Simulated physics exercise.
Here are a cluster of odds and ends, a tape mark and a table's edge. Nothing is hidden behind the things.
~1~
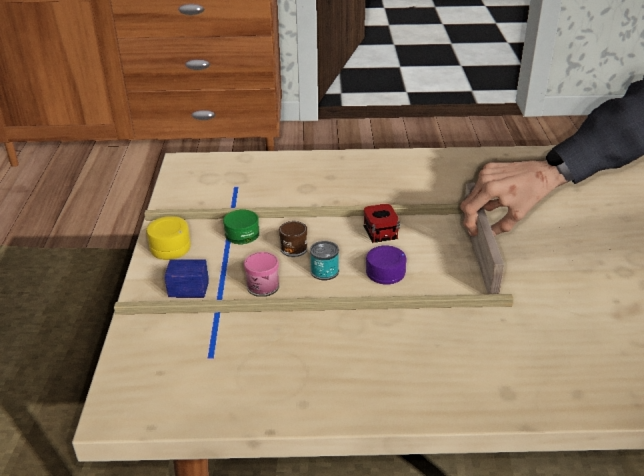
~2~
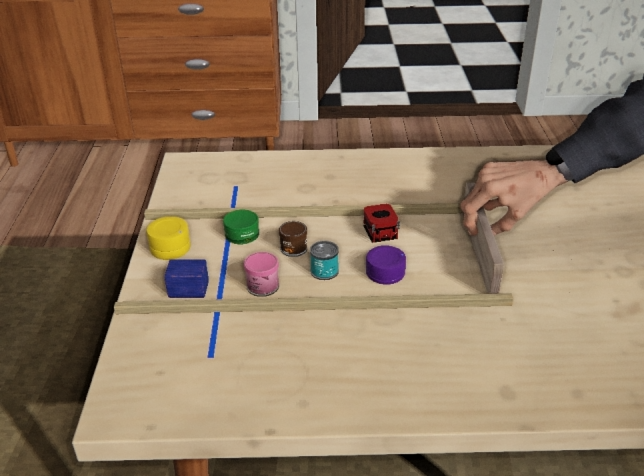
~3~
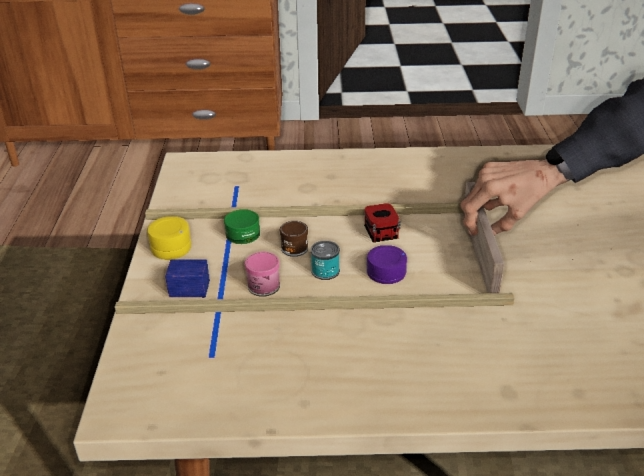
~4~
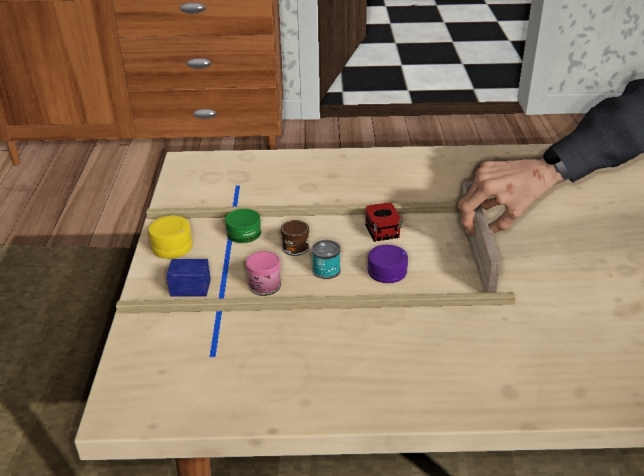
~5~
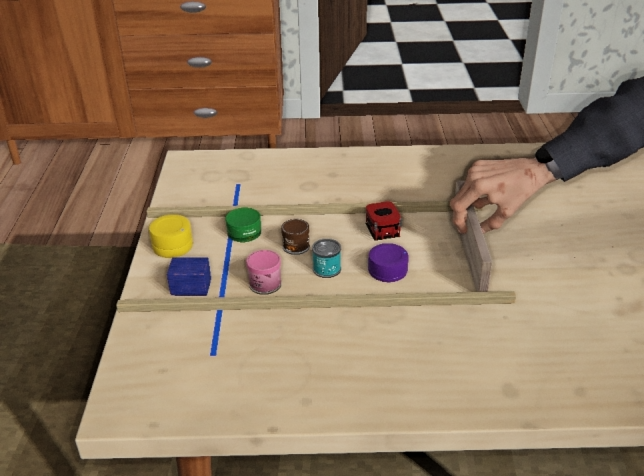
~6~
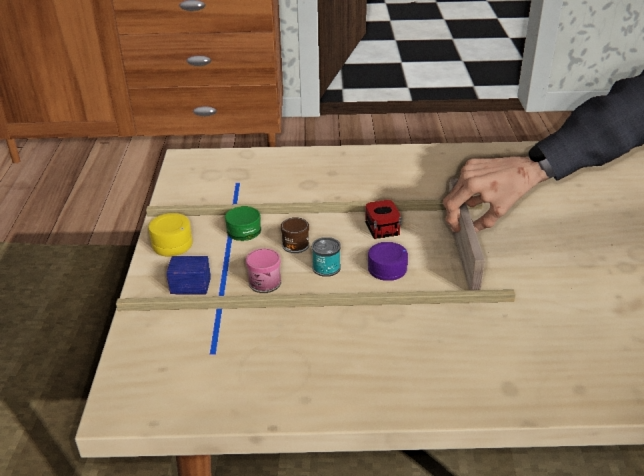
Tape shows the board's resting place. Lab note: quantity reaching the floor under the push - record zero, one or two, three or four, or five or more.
Most likely the drop count will come to nothing.
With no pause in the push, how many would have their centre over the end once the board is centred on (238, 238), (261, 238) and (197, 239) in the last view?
The numbers past the end are 0, 0 and 1.
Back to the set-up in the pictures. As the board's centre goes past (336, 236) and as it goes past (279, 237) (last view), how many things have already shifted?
3, then 6.
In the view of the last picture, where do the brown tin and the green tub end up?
Look around (214, 237) for the first and around (186, 224) for the second.
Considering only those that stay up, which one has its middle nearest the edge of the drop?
The yellow lid.
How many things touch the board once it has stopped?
Number: 4.
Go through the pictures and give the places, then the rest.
In the first frame, yellow lid (169, 238); blue block (187, 279); green tub (242, 227); board (482, 237); tape (225, 259).
In the second frame, blue block (187, 278); turquoise tin (324, 261).
In the third frame, green tub (242, 227); brown tin (294, 238).
In the fourth frame, yellow lid (171, 237); purple lid (388, 263).
In the fifth frame, blue block (190, 276); red case (383, 221).
In the sixth frame, yellow lid (171, 234); blue block (189, 275); green tub (243, 224); board (464, 233); tape (227, 255).
Soon after, none off yet; yellow lid at rest near (171, 234); blue block at rest near (189, 275); green tub at rest near (243, 224).
In the end, the number that fall off is zero.
